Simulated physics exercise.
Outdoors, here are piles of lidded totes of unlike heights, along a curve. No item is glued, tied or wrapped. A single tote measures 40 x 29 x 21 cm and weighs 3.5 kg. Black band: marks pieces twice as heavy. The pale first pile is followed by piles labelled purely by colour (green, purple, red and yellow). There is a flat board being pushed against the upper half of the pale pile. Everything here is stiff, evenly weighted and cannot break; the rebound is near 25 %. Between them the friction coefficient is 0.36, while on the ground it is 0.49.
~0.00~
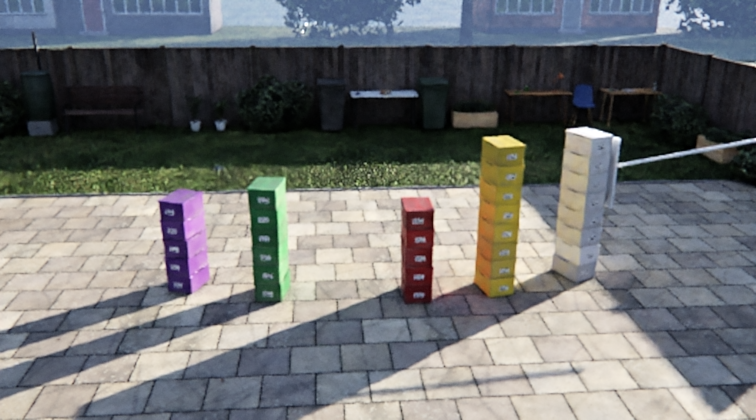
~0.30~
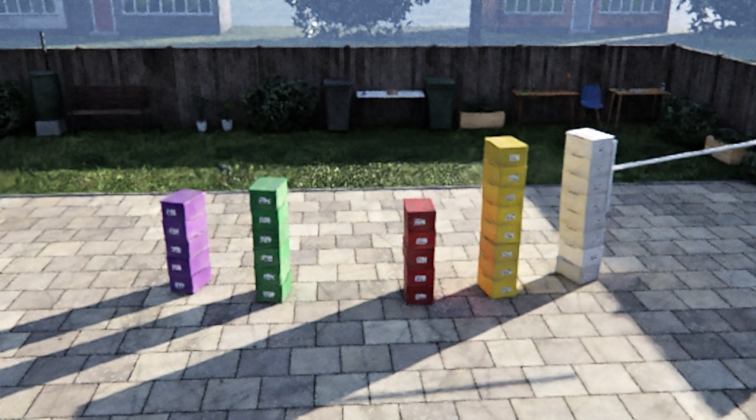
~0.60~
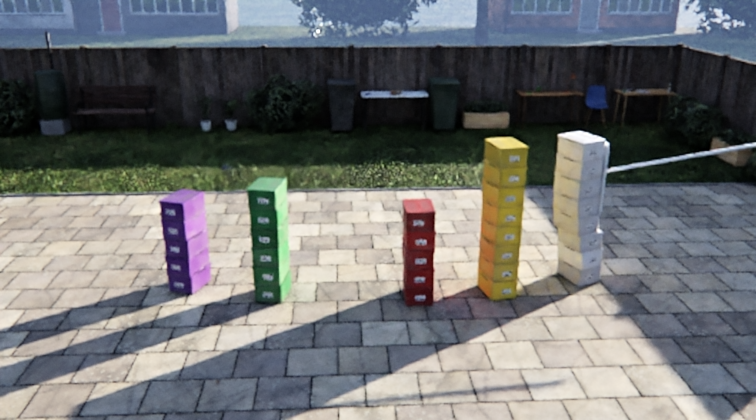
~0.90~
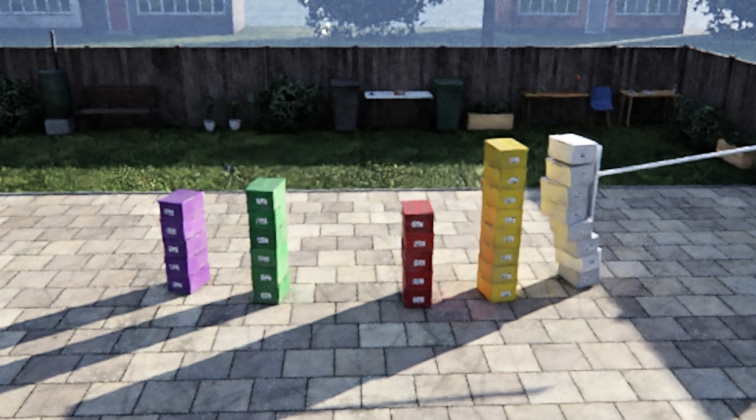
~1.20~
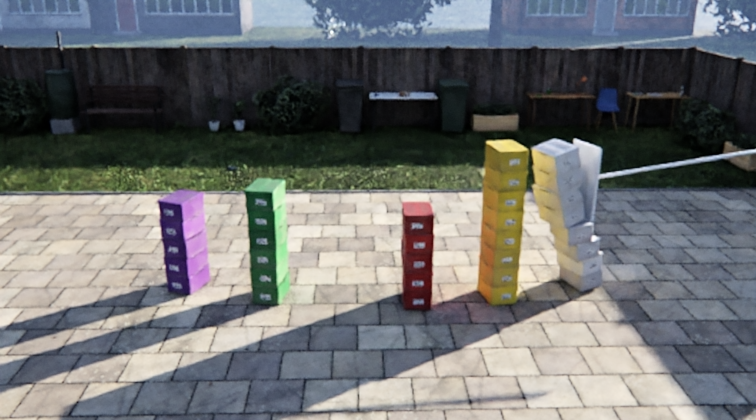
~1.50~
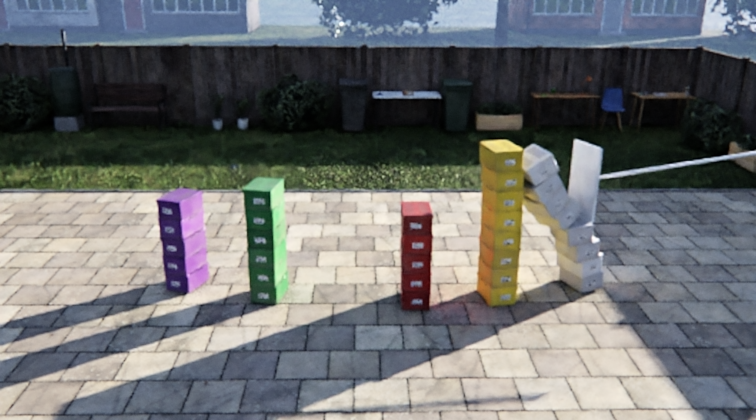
On a paved yard, a board pushes the white stack leftward until it leans against the yellow one.
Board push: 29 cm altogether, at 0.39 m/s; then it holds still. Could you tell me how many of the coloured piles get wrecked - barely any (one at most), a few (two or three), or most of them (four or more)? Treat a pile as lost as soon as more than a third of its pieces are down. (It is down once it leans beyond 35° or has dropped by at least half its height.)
A few - two or three.
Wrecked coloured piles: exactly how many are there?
Count: 2.
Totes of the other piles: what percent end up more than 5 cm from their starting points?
55 in a hundred.
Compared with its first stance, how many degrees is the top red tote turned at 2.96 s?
Some 20°.
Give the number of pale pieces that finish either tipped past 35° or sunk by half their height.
4 of the pale pieces.
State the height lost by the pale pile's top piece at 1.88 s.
The top piece is some 20 centimetres lower than at the start.
After 1.88 s, 4 of the pale pile down; none of the 24 other totes down, 8 disturbed; top yellow tote 6° from how it stood.
After 2.34 s, 4 of the pale pile down; 1 of the 24 other totes down; top yellow tote 23° from how it stood, 11 cm lower.
After 2.96 s, 4 of the pale pile down; 8 of the 24 other totes down; top yellow tote on its side; top red tote 22° from how it stood, 7 cm lower.
After 3.48 s, 4 of the pale pile down; 12 of the 24 other totes down; top red tote on its side; top yellow tote on its side.
In the end (4.9 s), 4 of the pale pile down; 12 of the 24 other totes down; top red tote on its side; top yellow tote on its side. Wrecked, red and yellow. From the last view, middles, top red tote near (294, 275), top yellow tote near (279, 309).
